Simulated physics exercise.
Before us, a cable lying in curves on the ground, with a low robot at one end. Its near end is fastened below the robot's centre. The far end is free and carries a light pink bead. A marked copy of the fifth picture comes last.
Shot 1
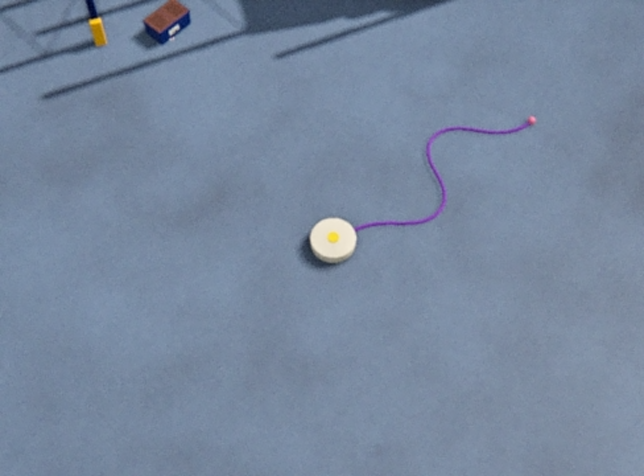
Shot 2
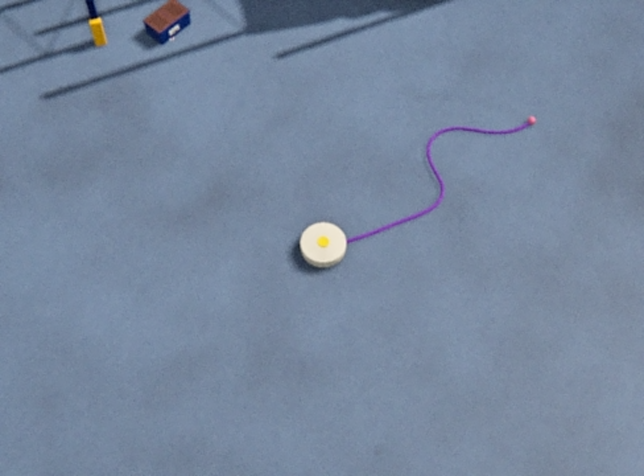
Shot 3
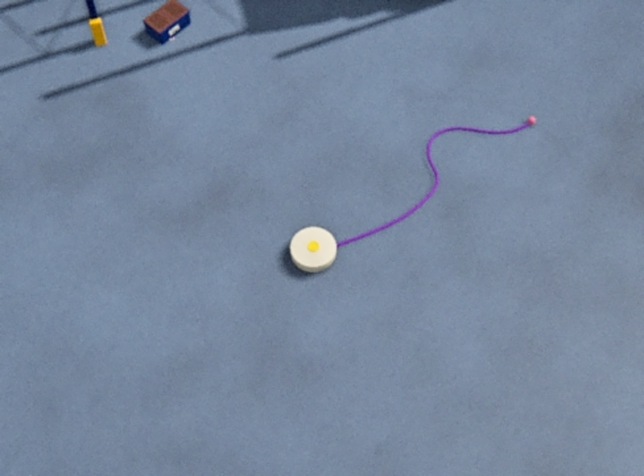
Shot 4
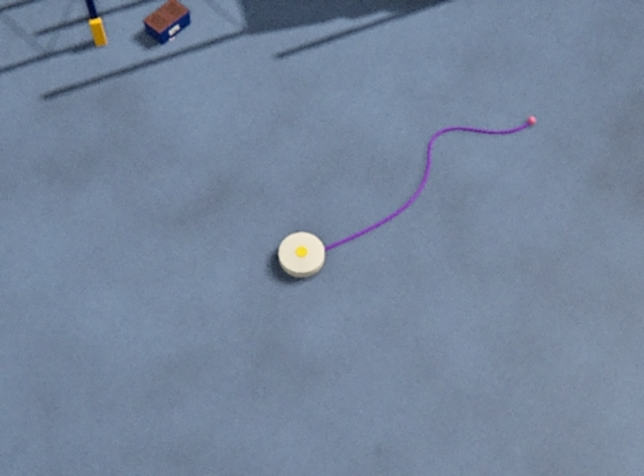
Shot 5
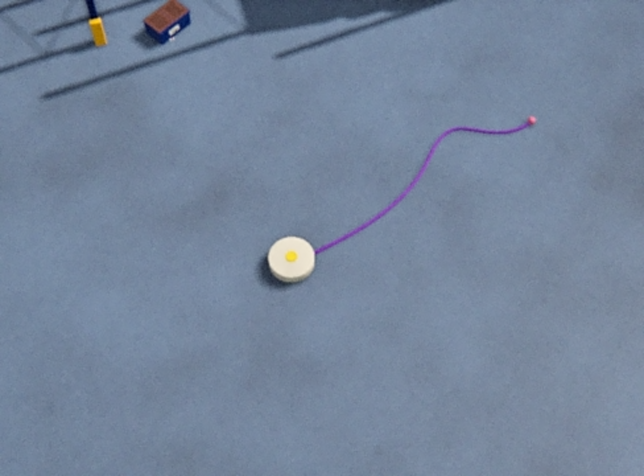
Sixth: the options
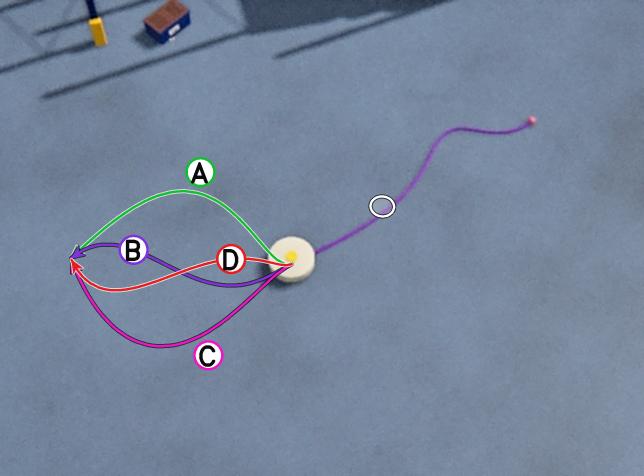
To begin with, a round cream robot with a yellow centre sits on blue-grey ground, a purple cable curving from it up to a pink bead at the right. The robot slides slowly down and to the left, drawing the cable's nearer curves straighter while the bead stays still.
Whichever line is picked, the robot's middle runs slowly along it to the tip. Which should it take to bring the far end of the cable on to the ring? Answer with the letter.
Route C.
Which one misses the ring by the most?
A.
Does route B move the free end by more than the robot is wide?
On that route, yes.
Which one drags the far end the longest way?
That is C.
On the marked copy, A from (292, 264) via (186, 191) to (71, 258); B from (292, 264) via (177, 270) to (71, 258); C from (292, 264) via (171, 346) to (71, 260); D from (292, 264) via (171, 276) to (71, 260); the ring at (382, 206).
Following C. Soon after the start, robot (206, 329), middle of the cable (342, 235), free end (463, 152).
Later, robot (104, 315), middle of the cable (274, 274), free end (404, 191).
In the end, robot (69, 254), middle of the cable (239, 270), free end (383, 205); the free end is on the ring.
As for the rest, A leaves the free end at (381, 164); B leaves the free end at (392, 188); D leaves the free end at (386, 185).
